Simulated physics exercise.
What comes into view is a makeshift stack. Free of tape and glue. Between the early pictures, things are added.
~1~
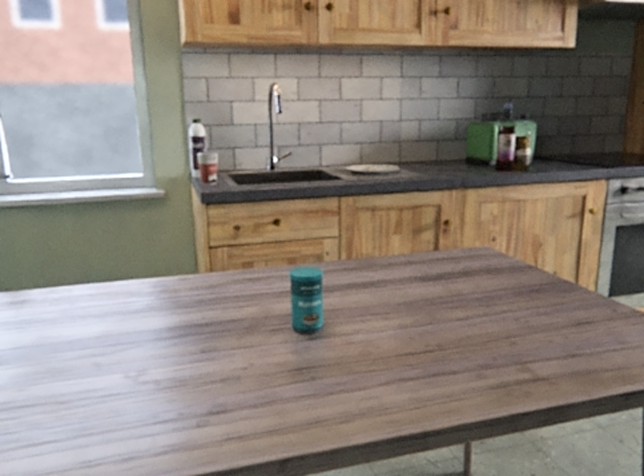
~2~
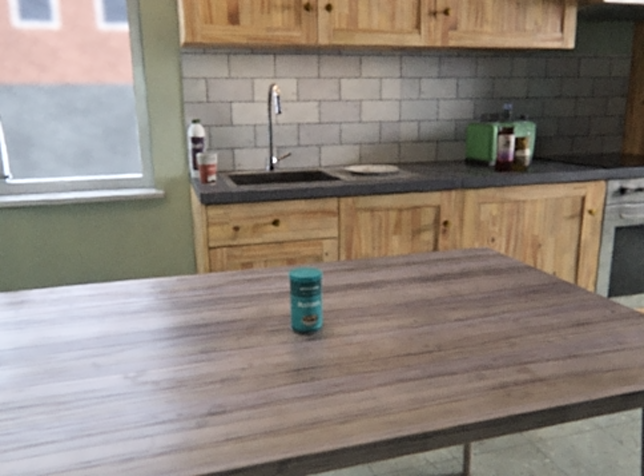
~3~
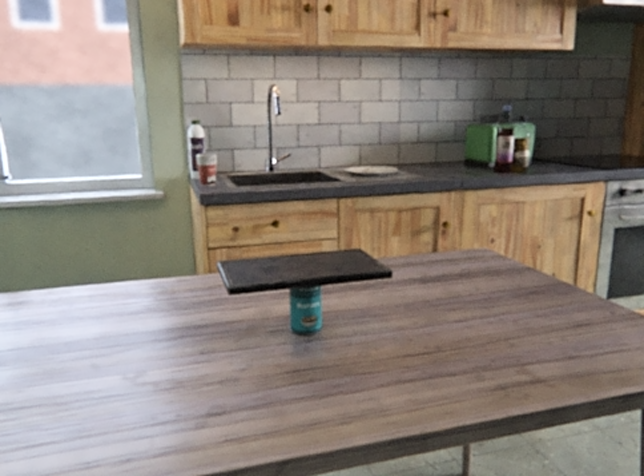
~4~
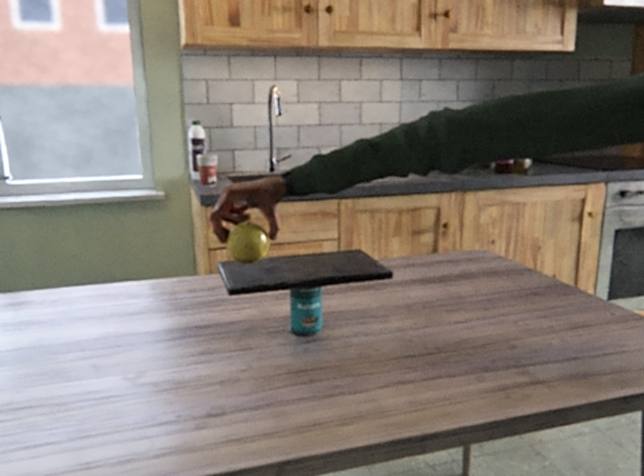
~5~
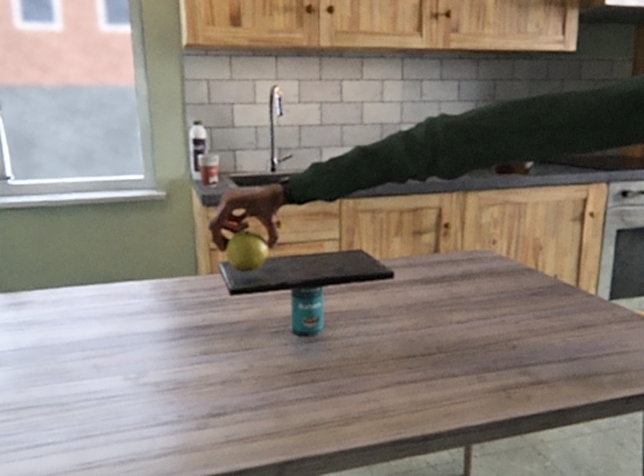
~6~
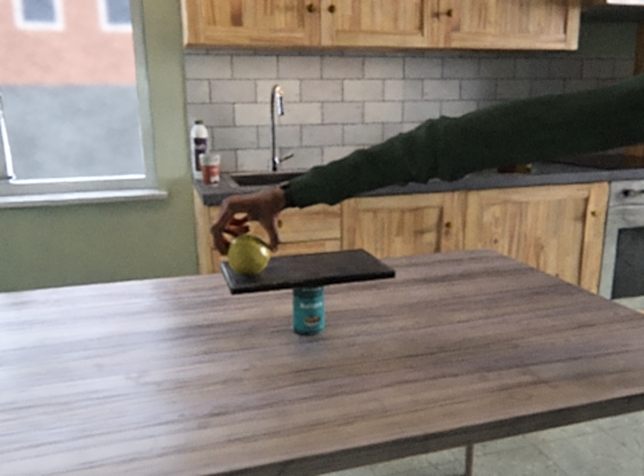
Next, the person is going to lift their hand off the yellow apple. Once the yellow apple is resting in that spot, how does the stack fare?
The stack falls apart.
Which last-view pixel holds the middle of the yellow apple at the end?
Roughly at pixel (191, 336).
Then, 0.30 s later than the last frame, yellow apple now fallen; black lid tilted by 31°.
Then, 0.40 s later than the last frame, black lid tilted by 57°.
Then, 0.70 s later than the last frame, black lid tilted by 43°.
Then, 1.40 s later than the last frame, black lid tilted by 38°.
When it is over, fallen, yellow apple; lying over in the stack, black lid; turquoise tin as before. End places, in pixels of the last picture, yellow apple near (191, 336). The stack gives way.
